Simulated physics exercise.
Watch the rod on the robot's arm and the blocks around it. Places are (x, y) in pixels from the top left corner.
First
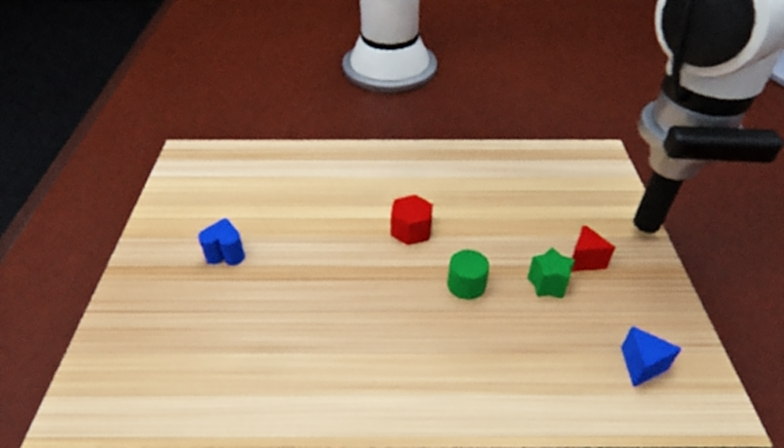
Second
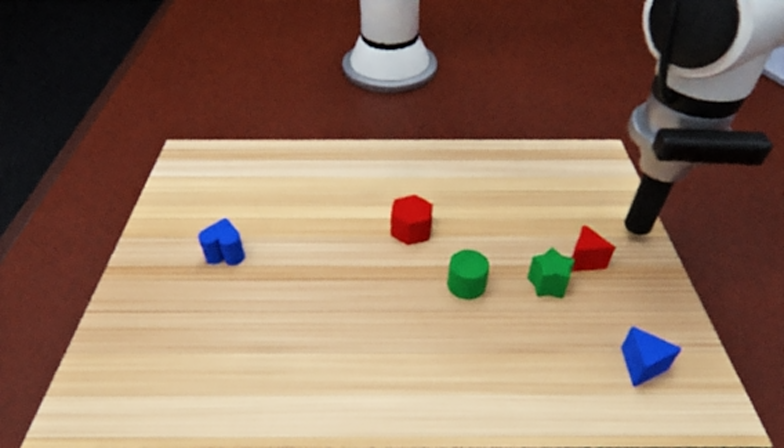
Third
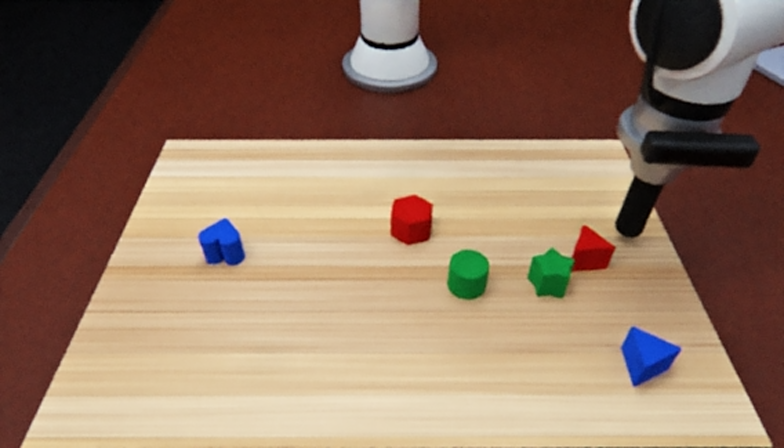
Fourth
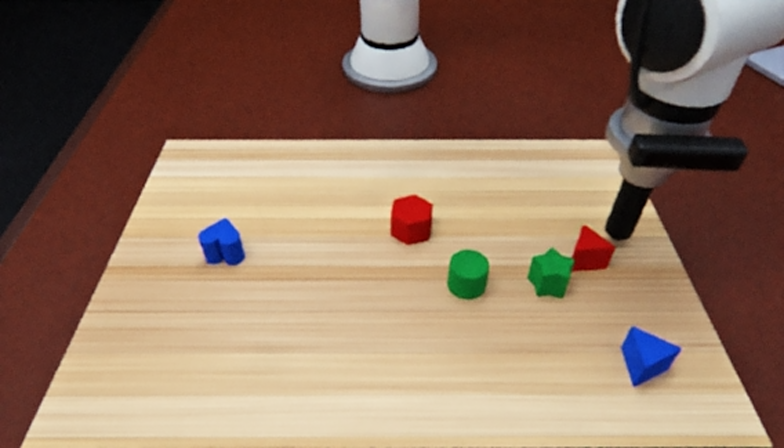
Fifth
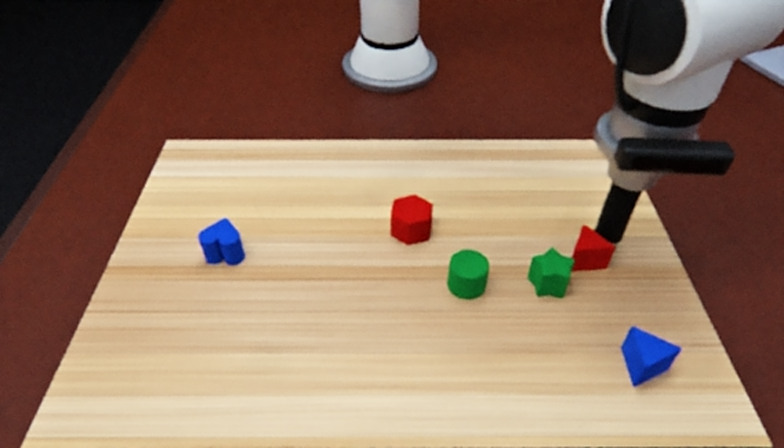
In this clip, a robot arm's dark rod moves slowly left and slightly toward the viewer over a wooden board, nearing a red triangular piece beside a green star-shaped block, while the red, green and blue blocks stay still.
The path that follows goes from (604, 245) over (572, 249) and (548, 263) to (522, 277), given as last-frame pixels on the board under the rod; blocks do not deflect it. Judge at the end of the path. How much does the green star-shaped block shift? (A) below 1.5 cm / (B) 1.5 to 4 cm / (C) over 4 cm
B (1.5 to 4 cm)
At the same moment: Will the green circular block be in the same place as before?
Yes, I think so.
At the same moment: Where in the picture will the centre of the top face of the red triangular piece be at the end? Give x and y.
Around pixel (576, 260).
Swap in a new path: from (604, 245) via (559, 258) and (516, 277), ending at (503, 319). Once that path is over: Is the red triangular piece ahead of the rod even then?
No, that is not what happens.
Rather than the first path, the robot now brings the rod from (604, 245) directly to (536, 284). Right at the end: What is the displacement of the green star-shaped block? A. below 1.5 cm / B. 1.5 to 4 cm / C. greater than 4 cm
Choice C: Greater than 4 cm.
The first path, step by step. One third of the way, rod at (575, 240); red triangular piece at (580, 246), turned 45° anticlockwise.
Two thirds of the way, rod at (550, 254); green star-shaped block at (551, 272); red triangular piece at (576, 259), turned 70° anticlockwise.
At the end, rod at (524, 268); green circular block unmoved; green star-shaped block at (550, 276); red triangular piece at (576, 260), turned 80° anticlockwise.
